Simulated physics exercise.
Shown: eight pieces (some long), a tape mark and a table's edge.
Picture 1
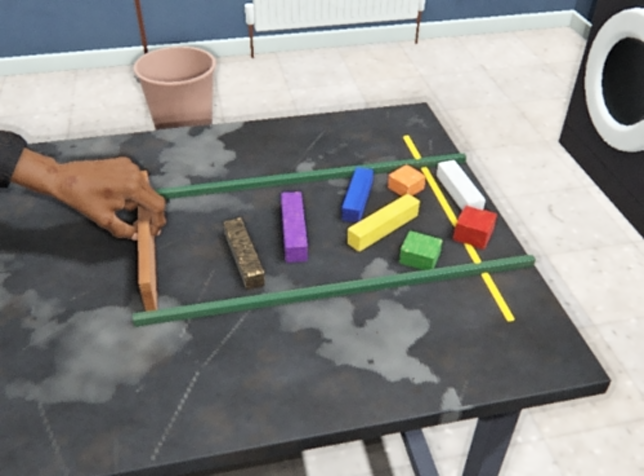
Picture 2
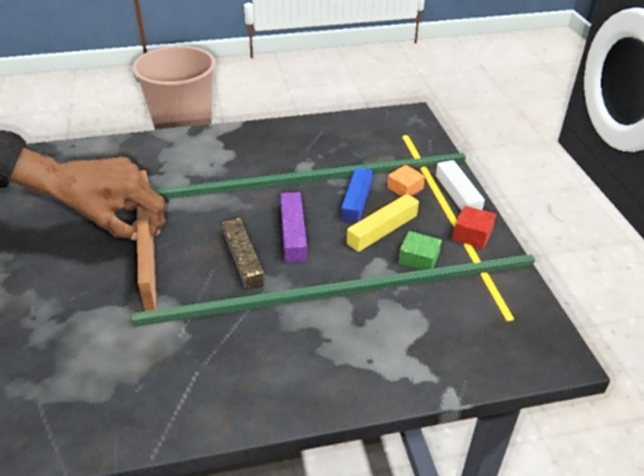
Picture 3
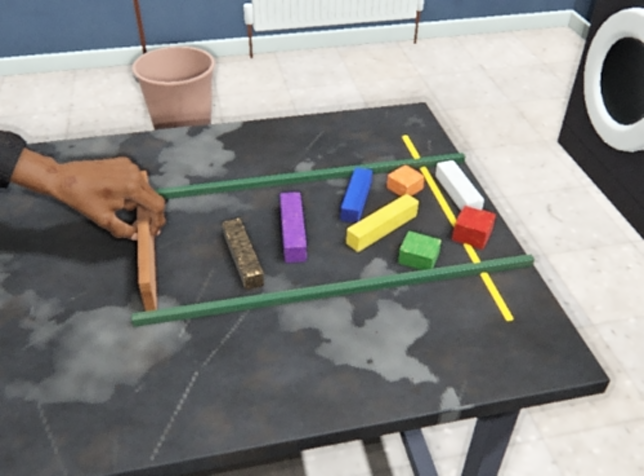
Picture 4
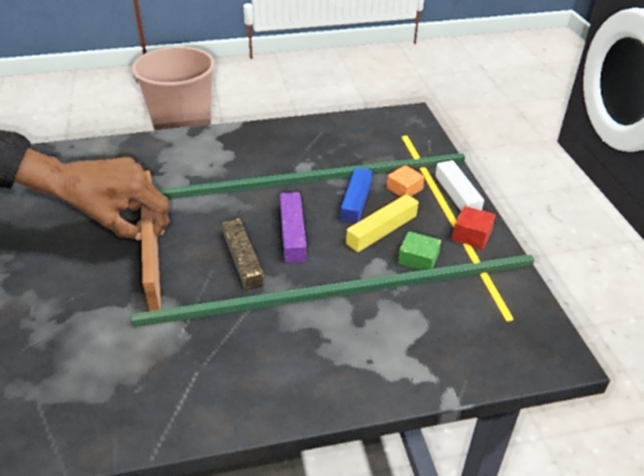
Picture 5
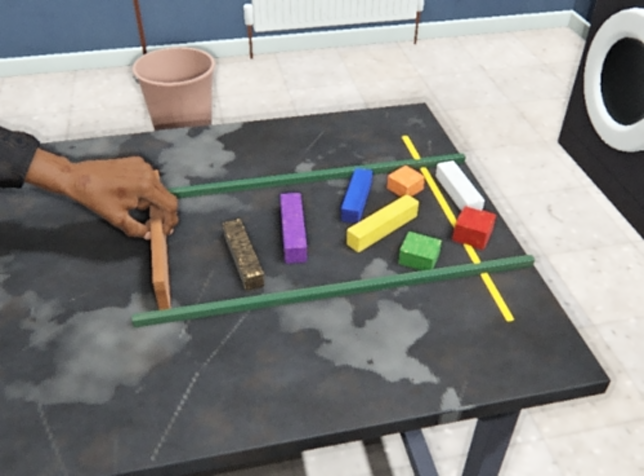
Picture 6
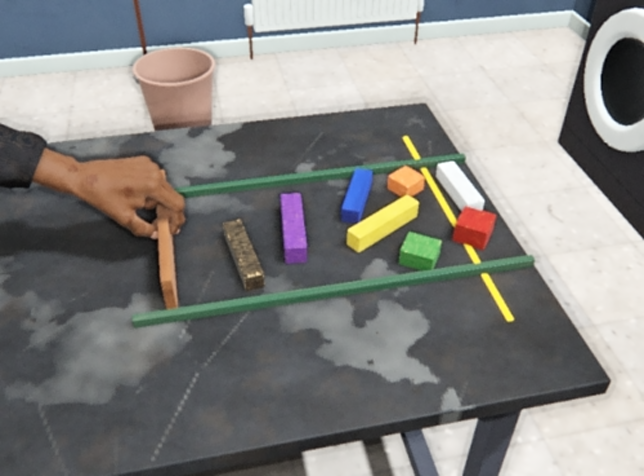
A hand held a wooden board upright at the left of a dark table, then slid it slightly right between two green rails, while the colourful blocks near the yellow tape stayed still.
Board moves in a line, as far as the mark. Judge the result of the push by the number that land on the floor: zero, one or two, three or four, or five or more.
The number that land on the floor is three or four.
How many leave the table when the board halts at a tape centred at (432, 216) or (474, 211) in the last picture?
It would be 2 and 7.
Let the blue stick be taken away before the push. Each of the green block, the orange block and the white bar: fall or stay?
The green block: Remains. The orange block: Remains. The white bar: Drops.
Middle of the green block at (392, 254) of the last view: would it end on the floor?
From that start it hangs on.
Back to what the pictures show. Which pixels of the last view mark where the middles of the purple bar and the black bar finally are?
Final spots - purple bar (476, 201), black bar (468, 223).
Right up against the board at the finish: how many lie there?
Well, it touches 1.
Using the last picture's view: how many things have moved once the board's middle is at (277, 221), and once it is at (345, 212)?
One spot: 2. Other spot: 4.
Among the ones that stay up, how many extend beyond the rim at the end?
Counting them gives 2.
Soon after, none off yet; white bar at rest near (459, 188); red block at rest near (474, 228); orange block at rest near (406, 183).
Then, none off yet; white bar at rest near (460, 187); red block at rest near (474, 228); orange block moved a little near (417, 181).
At rest, the number that fall off is three or four; fallen, yellow bar, orange block, red block and white bar.
